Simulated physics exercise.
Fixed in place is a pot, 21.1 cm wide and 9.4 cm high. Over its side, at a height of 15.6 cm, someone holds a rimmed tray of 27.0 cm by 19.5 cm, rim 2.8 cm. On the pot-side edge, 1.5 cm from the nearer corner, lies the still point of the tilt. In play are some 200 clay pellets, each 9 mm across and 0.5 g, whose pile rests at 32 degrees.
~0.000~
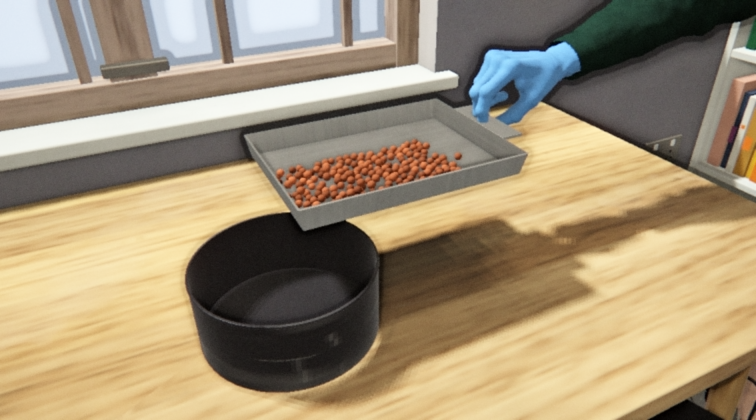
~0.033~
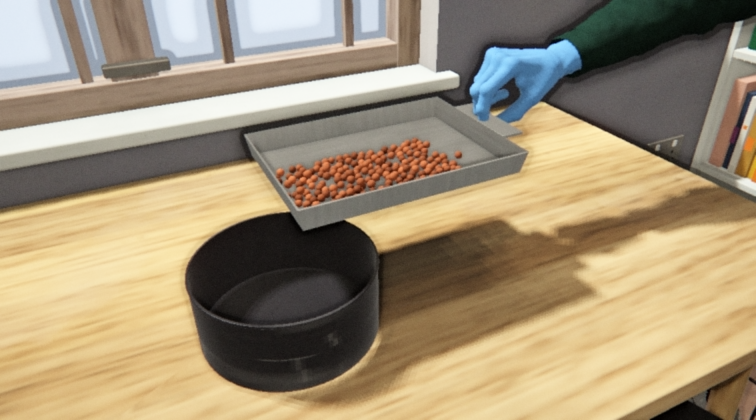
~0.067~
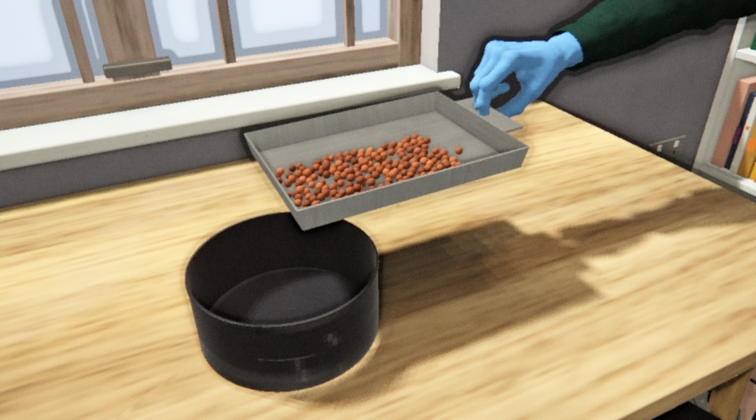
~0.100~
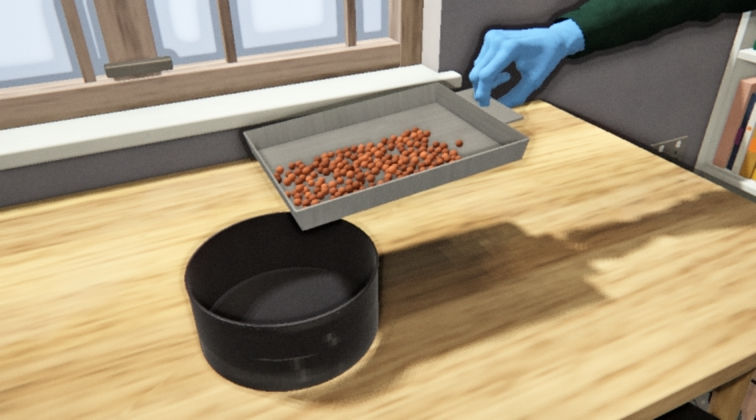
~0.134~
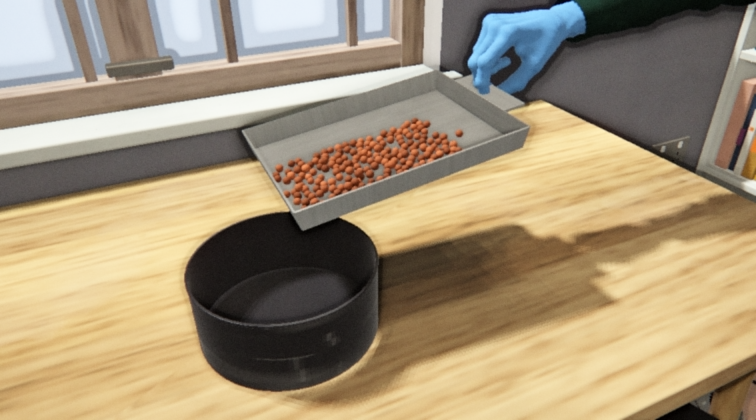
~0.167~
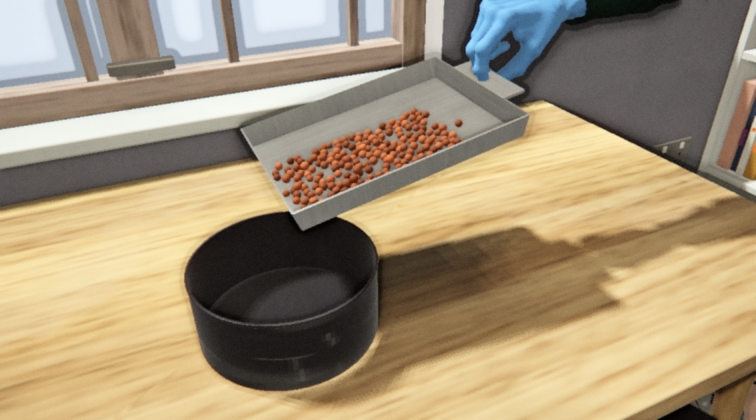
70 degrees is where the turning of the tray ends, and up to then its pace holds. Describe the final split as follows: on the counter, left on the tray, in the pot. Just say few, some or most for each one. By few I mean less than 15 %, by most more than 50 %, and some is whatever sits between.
I would say counter few, tray most, pot few.
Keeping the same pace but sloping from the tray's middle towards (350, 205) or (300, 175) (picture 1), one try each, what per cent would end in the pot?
Around 5 % for the first direction, around 5 % for the second.
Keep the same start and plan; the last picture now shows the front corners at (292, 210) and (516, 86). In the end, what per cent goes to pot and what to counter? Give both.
Pot 30; counter 5.
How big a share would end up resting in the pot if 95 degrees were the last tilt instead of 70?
Around 95 per cent, then.
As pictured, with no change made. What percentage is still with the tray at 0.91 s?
About 100%.
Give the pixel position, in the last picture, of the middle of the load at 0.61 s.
Near (303, 149).
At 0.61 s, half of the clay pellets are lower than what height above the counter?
Median height: Approx. 22 cm.
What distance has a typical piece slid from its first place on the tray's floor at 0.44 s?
3 cm.
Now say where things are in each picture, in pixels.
In the first frame, tray tilt 0 degrees, front corners at (302, 207) and (522, 152); middle of the pieces at (372, 174); pot at (284, 261).
In the second frame, tray tilt 0 degrees, front corners at (301, 207) and (522, 151); middle of the pieces at (372, 173).
In the third frame, tray tilt 2 degrees, front corners at (300, 207) and (523, 146); middle of the pieces at (372, 171).
In the fourth frame, tray tilt 5 degrees, front corners at (299, 207) and (523, 138), lowest corner left front; middle of the pieces at (372, 167).
In the fifth frame, tray tilt 8 degrees, front corners at (297, 208) and (523, 126), lowest corner left front; middle of the pieces at (371, 161).
In the sixth frame, tray tilt 12 degrees, front corners at (296, 209) and (523, 114), lowest corner left front; middle of the pieces at (370, 156); pot at (283, 260). Its pace works out near 110 degrees a second.
After 0.44 s, tilt 41 degrees; the tray holds 100 %, the pot 0 %.
After 0.61 s, tilt 60 degrees; the tray holds 100 %, the pot 0 %.
After 0.91 s, tilt 70 degrees; the tray holds 100 %, the pot 0 %.
At rest (1.6 s), counter 0 %, tray 100 %, pot 0 %.
